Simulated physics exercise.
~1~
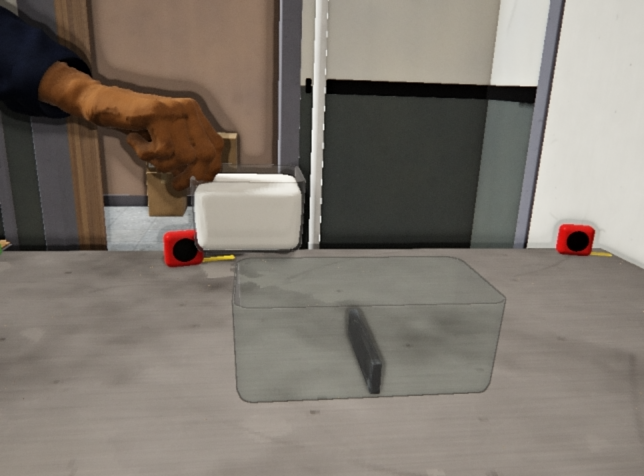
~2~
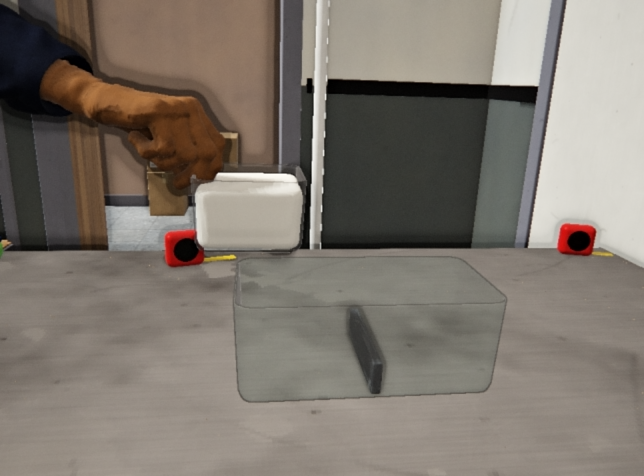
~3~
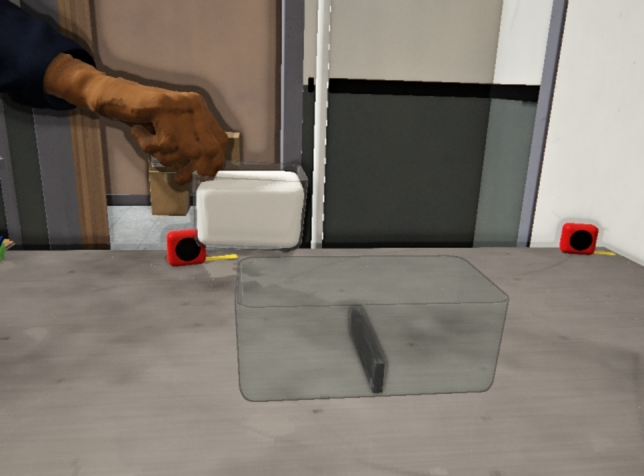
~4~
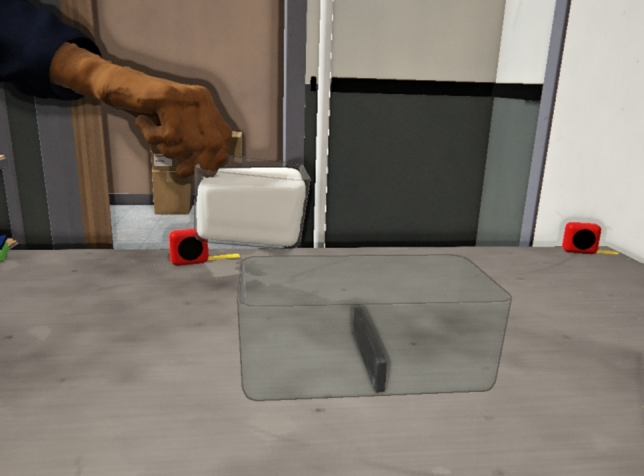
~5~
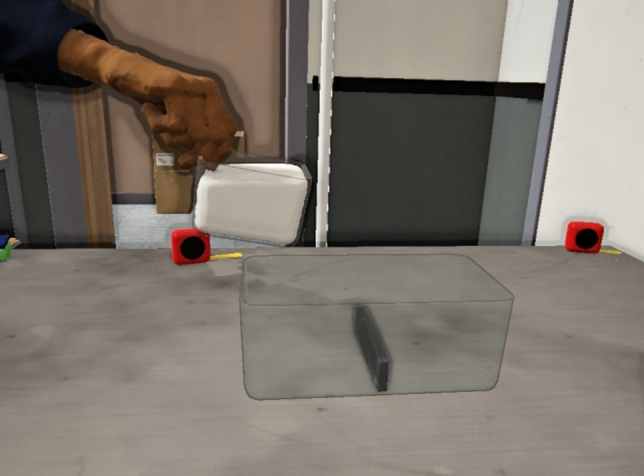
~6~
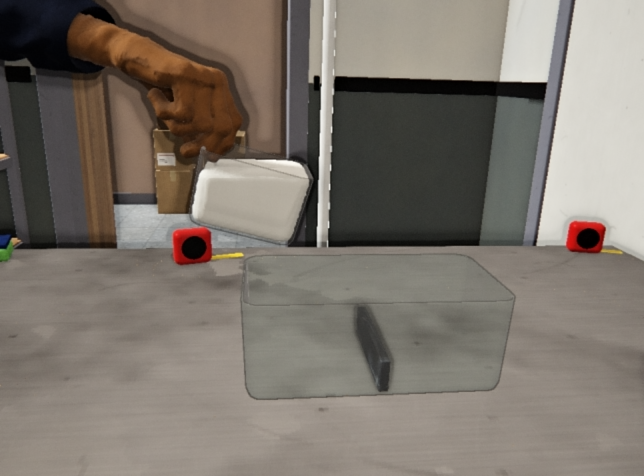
A brown hand with a dark sleeve reaches in from the upper left over a grey tabletop, seen from the front and slightly above, with brown, pale and dark panels behind. It holds a white oblong tub above the left end of a long, see-through grey basin with a low dark wall across its floor, between two red tape measures. The hand rises slightly and tilts the tub gradually clockwise, its right side lower, while the view drifts very slightly left.
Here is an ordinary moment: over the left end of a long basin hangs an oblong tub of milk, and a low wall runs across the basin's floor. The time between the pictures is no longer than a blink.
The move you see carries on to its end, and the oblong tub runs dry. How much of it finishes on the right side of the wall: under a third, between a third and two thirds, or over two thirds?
The share right of the wall is left bigger than two thirds.
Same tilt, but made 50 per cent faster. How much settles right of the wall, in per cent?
Roughly 70 percent.
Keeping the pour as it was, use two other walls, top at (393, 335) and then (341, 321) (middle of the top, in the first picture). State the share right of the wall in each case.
In order, near 30 and 95 in a hundred.
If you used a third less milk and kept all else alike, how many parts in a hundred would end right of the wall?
Some 75 parts in a hundred, give or take.
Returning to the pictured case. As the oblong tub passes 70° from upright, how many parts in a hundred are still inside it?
Roughly 55 %.
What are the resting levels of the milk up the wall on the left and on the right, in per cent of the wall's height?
Once still, it is 20 % on the left and 70 % on the right.
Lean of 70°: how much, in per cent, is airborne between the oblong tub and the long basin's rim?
That works out near 35 percent.
A moment on, the oblong tub is tipped part way and 57 per cent is still to pour, 9 is left of the wall and 1 right of it.
Next, the oblong tub is tipped right over and 11 per cent is still to pour, 8 is left of the wall and 64 right of it.
Then the oblong tub is tipped right over and 0 per cent is still to pour, 19 is left of the wall and 77 right of it.
Later the oblong tub is tipped right over and 0 per cent is still to pour, 21 is left of the wall and 77 right of it.
Finally, 21 per cent lies left of the wall, 78 right of it and 2 outside.
